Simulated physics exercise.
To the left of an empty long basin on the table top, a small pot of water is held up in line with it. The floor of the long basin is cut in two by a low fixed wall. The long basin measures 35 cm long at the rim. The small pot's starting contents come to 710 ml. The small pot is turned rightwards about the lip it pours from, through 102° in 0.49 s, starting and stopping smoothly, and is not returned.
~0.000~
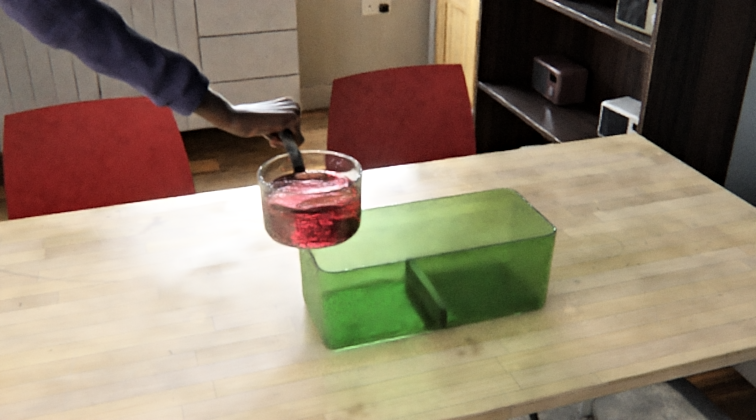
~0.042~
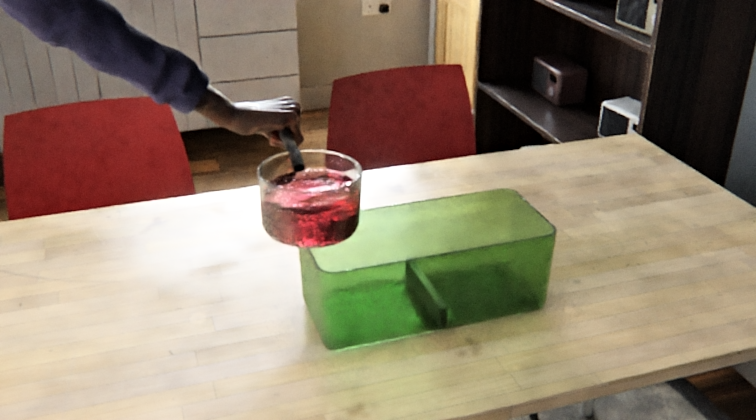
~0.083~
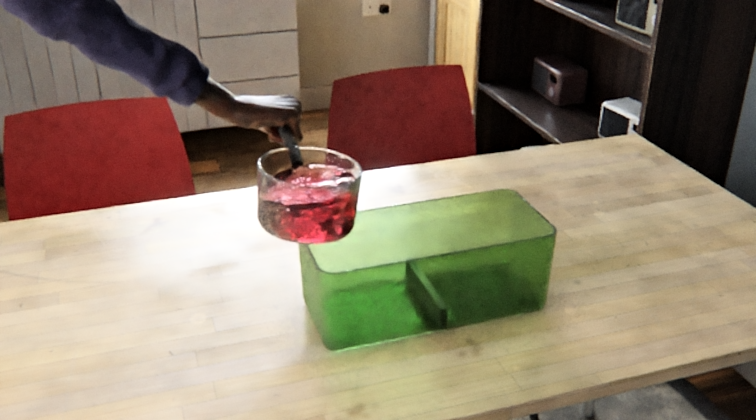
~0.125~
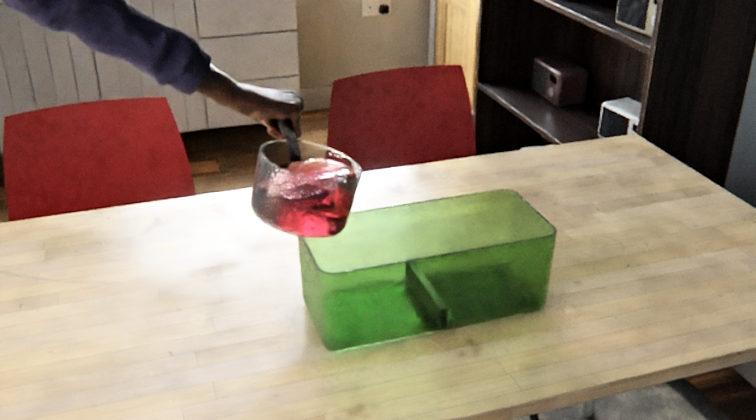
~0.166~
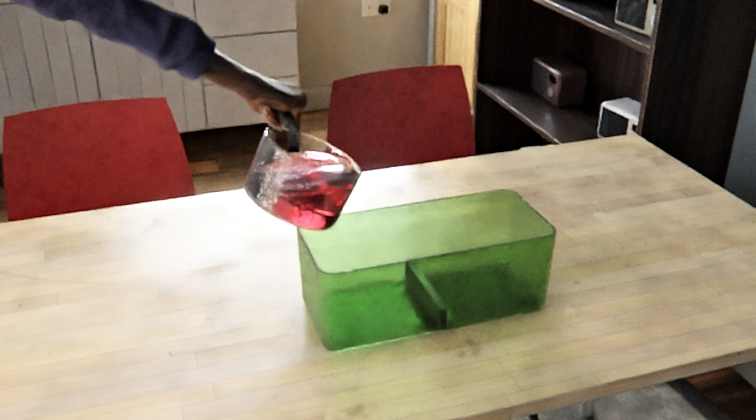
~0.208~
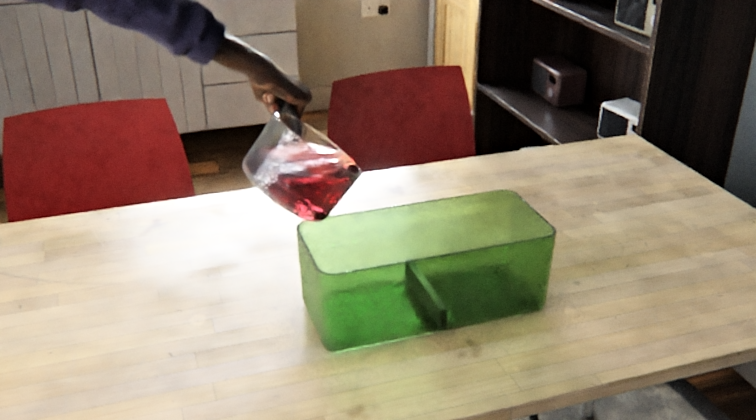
On a light wooden table, a long green translucent basin with a low divider inside sits empty, while a hand reaching from the left holds a clear pot of red liquid above its left end. The hand keeps the pot almost level, then tilts it rightwards, slowly and then further, and the liquid shifts toward the lower right side.
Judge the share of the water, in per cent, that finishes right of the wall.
59 percent, roughly.
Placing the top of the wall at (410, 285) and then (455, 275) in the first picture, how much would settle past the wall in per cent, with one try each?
Respectively close to 70 and 20 %.
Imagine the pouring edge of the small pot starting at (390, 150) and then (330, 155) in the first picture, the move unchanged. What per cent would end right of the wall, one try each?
Near 70 in a hundred on the first go and near 40 in a hundred on the second.
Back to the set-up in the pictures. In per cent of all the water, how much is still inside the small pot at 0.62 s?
9 %.
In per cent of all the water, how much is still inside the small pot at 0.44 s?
I'd estimate some 56 % remains.
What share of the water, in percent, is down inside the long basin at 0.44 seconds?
Estimate - around 3 in a hundred parts.
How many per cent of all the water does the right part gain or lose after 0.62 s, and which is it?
It falls by roughly 1 per cent.
By 0.44 s the tilt is 100° and 55 per cent is still to pour, 3 is left of the wall and 0 right of it.
By 0.62 s the tilt is 102° and 9 per cent is still to pour, 7 is left of the wall and 61 right of it.
By 0.79 s the tilt is 102° and 2 per cent is still to pour, 19 is left of the wall and 61 right of it.
By 0.99 s the tilt is 102° and 0 per cent is still to pour, 33 is left of the wall and 59 right of it.
At rest 35 per cent lies left of the wall, 59 right of it and 6 outside.
